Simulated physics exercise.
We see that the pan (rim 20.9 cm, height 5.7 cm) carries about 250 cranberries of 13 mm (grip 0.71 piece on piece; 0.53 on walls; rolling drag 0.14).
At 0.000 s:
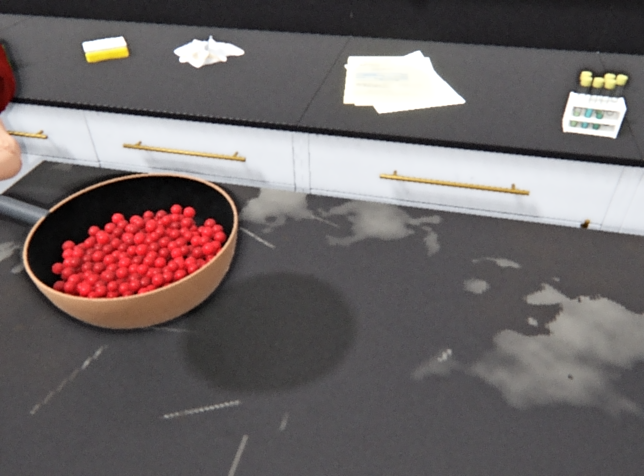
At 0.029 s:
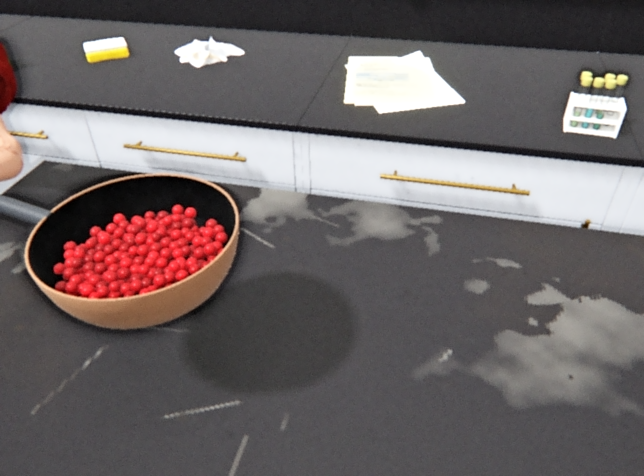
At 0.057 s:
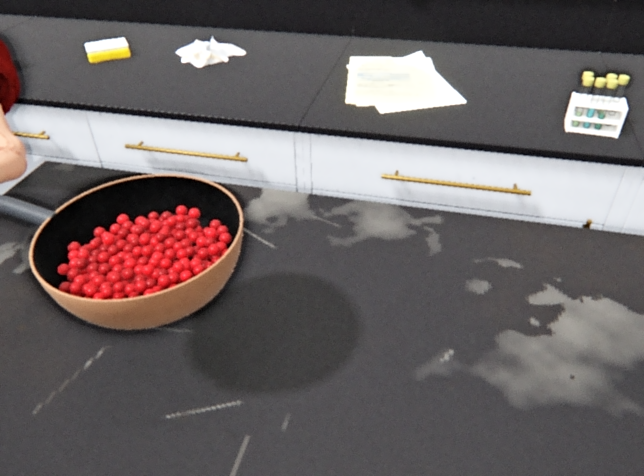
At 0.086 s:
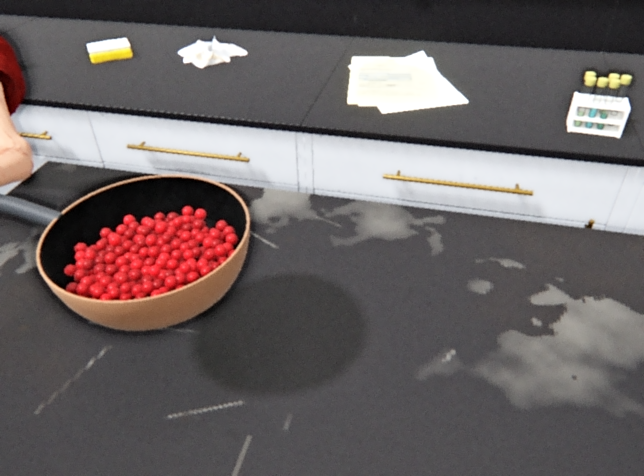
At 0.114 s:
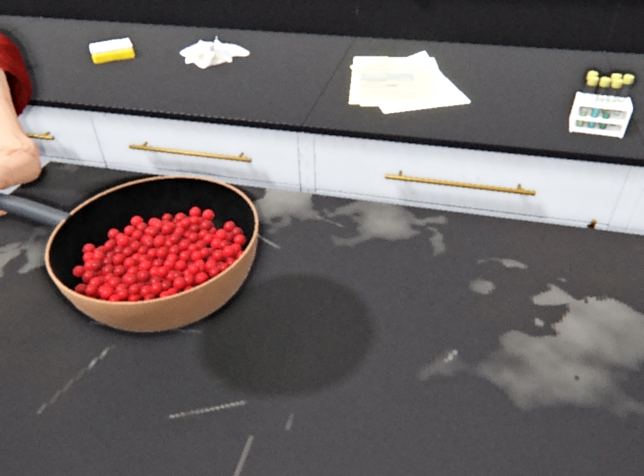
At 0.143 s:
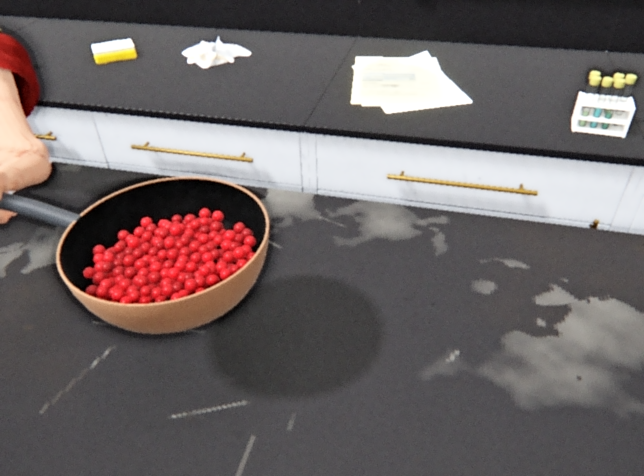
A pan of red cranberries, held by its handle, slides slightly right across the dark counter.
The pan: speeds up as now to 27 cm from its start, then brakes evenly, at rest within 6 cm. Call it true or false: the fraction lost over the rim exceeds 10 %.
False.
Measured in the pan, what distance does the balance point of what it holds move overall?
The shift is about 2.5 cm.
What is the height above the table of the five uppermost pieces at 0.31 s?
About 18 centimetres.
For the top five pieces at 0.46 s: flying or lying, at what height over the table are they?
About 18 cm above the table.
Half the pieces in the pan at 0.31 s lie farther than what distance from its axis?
I'd put it near 6.0 cm.
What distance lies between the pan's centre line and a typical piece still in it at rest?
Median radius: About 6.0 cm.
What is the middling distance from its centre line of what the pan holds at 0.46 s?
I'd put it at around 6.0 cm.
After 0.31 s, tilt 0 degrees; pan 100 %; middle of all pieces near (261, 279).
After 0.46 s, tilt 0 degrees; pan 100 %; middle of all pieces near (409, 303).
After 0.59 s, tilt 0 degrees; pan 100 %; middle of all pieces near (499, 315).
Then, at 0.71 s, tilt 0 degrees; pan 100 %; middle of all pieces near (499, 316).
In the end, at 1.1 s, pan 100 %.
